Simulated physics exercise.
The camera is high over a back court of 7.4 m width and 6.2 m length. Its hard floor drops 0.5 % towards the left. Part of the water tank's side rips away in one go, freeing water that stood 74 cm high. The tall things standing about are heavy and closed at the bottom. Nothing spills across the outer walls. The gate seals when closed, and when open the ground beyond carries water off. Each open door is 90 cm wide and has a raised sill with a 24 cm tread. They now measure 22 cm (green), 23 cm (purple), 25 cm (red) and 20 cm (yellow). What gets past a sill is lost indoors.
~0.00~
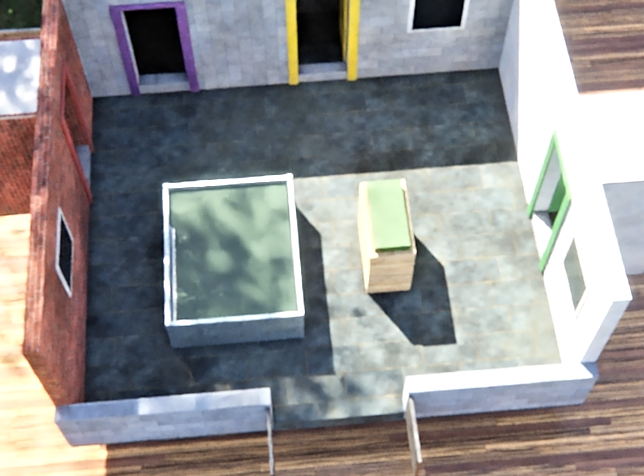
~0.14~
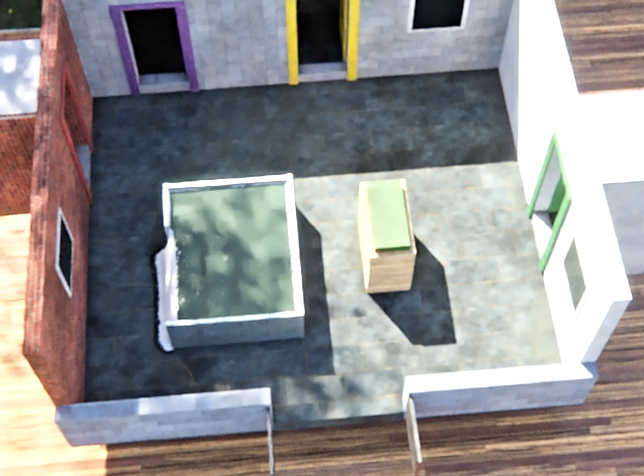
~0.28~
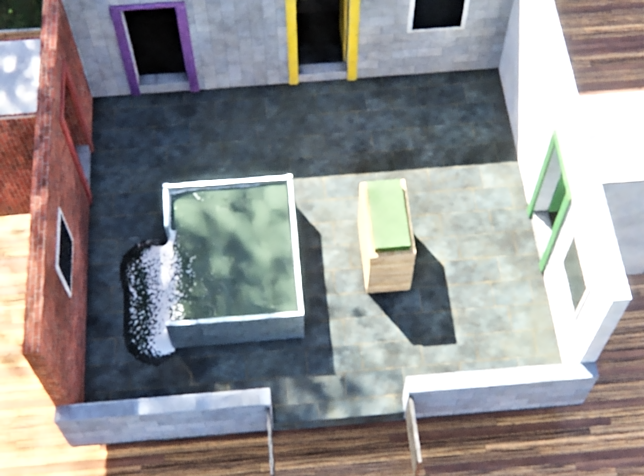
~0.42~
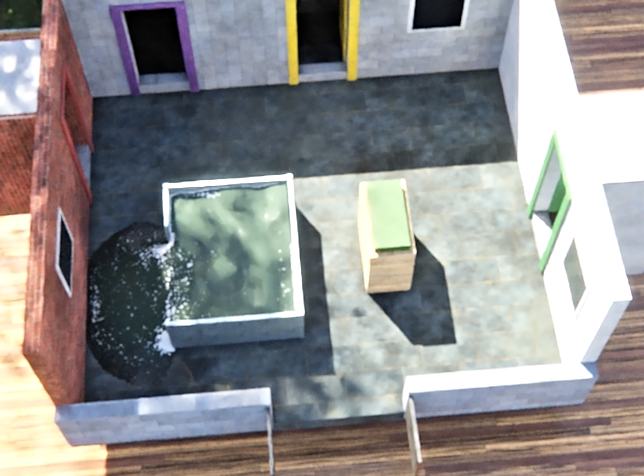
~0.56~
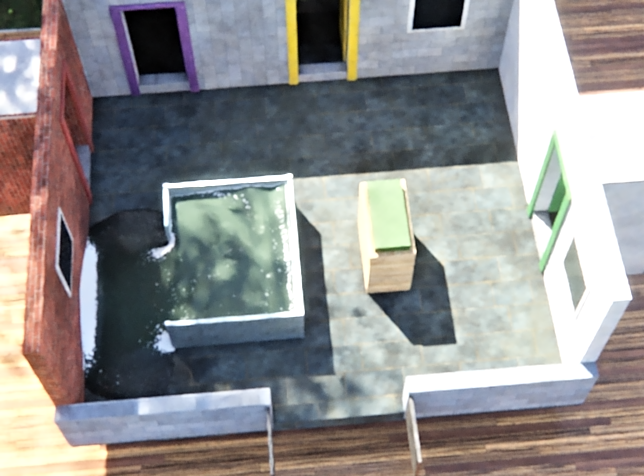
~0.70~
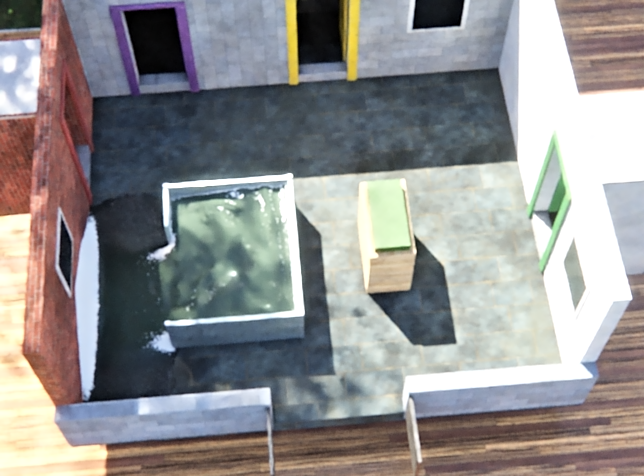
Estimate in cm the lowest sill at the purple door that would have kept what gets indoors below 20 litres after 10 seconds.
At least 17 cm or so.
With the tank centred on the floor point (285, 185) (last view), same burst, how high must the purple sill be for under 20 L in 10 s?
About 14.5 cm.
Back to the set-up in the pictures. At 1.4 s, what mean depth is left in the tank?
Roughly 43 cm on average.
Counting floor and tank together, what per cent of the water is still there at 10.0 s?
About 94 per cent.
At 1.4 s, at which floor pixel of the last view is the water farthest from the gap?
At about (93, 124).
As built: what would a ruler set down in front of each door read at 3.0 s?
Depths in cm: Green 0, purple 22, red 9, yellow 0.
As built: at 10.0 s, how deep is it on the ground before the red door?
Roughly 7.5 cm deep.
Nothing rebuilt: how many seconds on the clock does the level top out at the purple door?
Around 2.6 s.
After 1.4 s water covers 15 % of the floor, deepest (69 cm) near (84, 424); it has not reached the purple door.
After 3.0 s water covers 50 % of the floor, deepest (38 cm) near (84, 424); 22 cm at the purple door, 0 litres in over its 23 cm sill.
After 10.0 s water covers 100 % of the floor, deepest (13 cm) near (344, 98); 9 cm at the purple door, 1 litre in over its 23 cm sill.
At the purple door as built, the water arrived by 2.1 s and peaked near 24 cm at 2.6 s.
Run again over the same 10 s with other heights there, 43 litres in over 15 cm, 5 litres over 20.5 cm. The limit of 20 litres is kept from about 17 cm up.
